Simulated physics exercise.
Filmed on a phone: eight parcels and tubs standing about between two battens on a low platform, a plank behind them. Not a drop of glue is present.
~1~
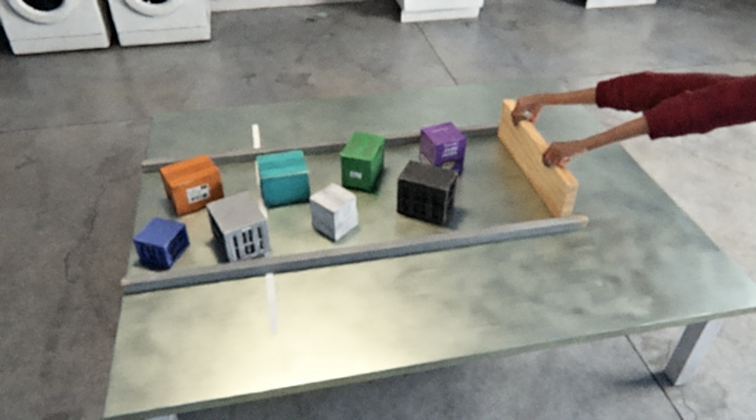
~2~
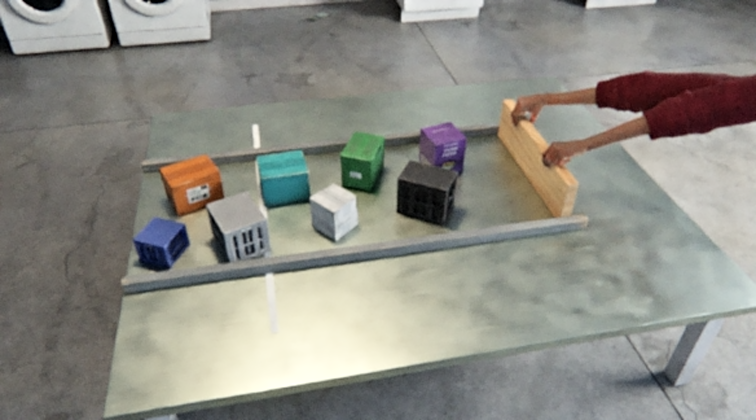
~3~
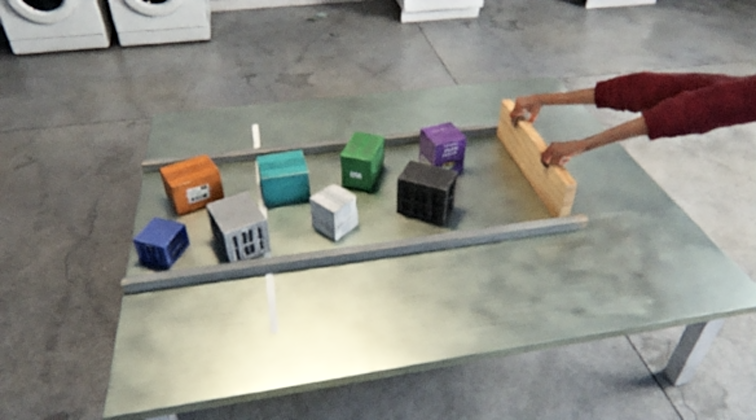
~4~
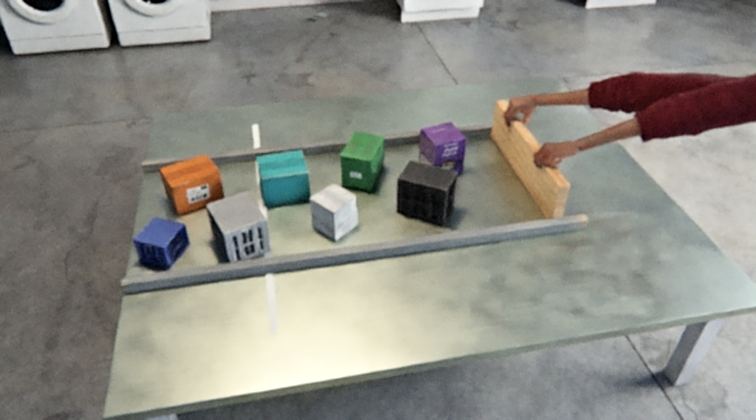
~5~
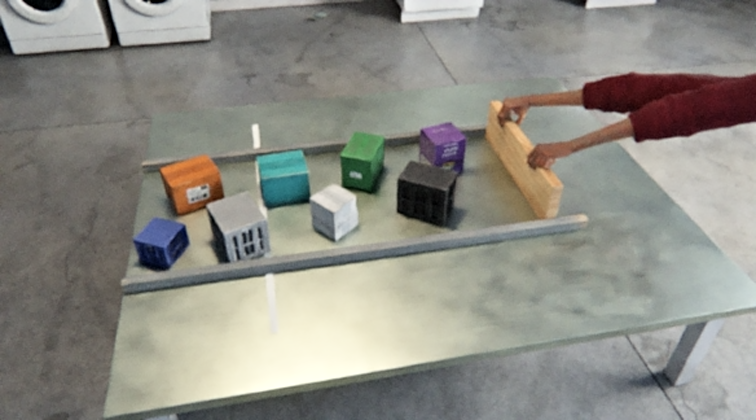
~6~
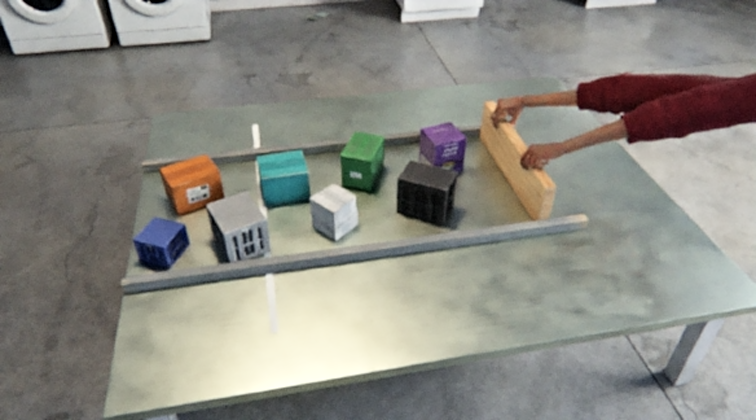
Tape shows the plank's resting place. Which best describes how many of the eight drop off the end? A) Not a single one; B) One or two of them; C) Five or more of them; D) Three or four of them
One or two of them.
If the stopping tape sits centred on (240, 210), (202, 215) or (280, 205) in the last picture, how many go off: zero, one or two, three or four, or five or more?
One after the other, the answers are one to two; either three or four; just one or two.
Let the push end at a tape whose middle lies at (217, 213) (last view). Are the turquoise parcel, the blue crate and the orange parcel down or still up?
I'd say the turquoise parcel gets knocked off, the blue crate gets knocked off and the orange parcel gets knocked off.
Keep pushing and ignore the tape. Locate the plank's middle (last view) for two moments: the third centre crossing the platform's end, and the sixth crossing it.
At (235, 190) for the third, at (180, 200) for the sixth.
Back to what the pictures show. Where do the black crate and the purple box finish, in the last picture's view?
Reading them off: First (234, 207); then (240, 170).
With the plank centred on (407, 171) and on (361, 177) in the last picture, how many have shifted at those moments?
At the first spot 3, then 5.
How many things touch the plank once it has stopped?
The answer is 2.
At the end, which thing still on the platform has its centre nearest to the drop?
Answer: The turquoise parcel.
Soon after, none off yet; blue crate at rest near (162, 242); orange parcel at rest near (193, 184); grey crate at rest near (239, 228).
By the end, the number that fall off is one or two; fallen, orange parcel and blue crate.
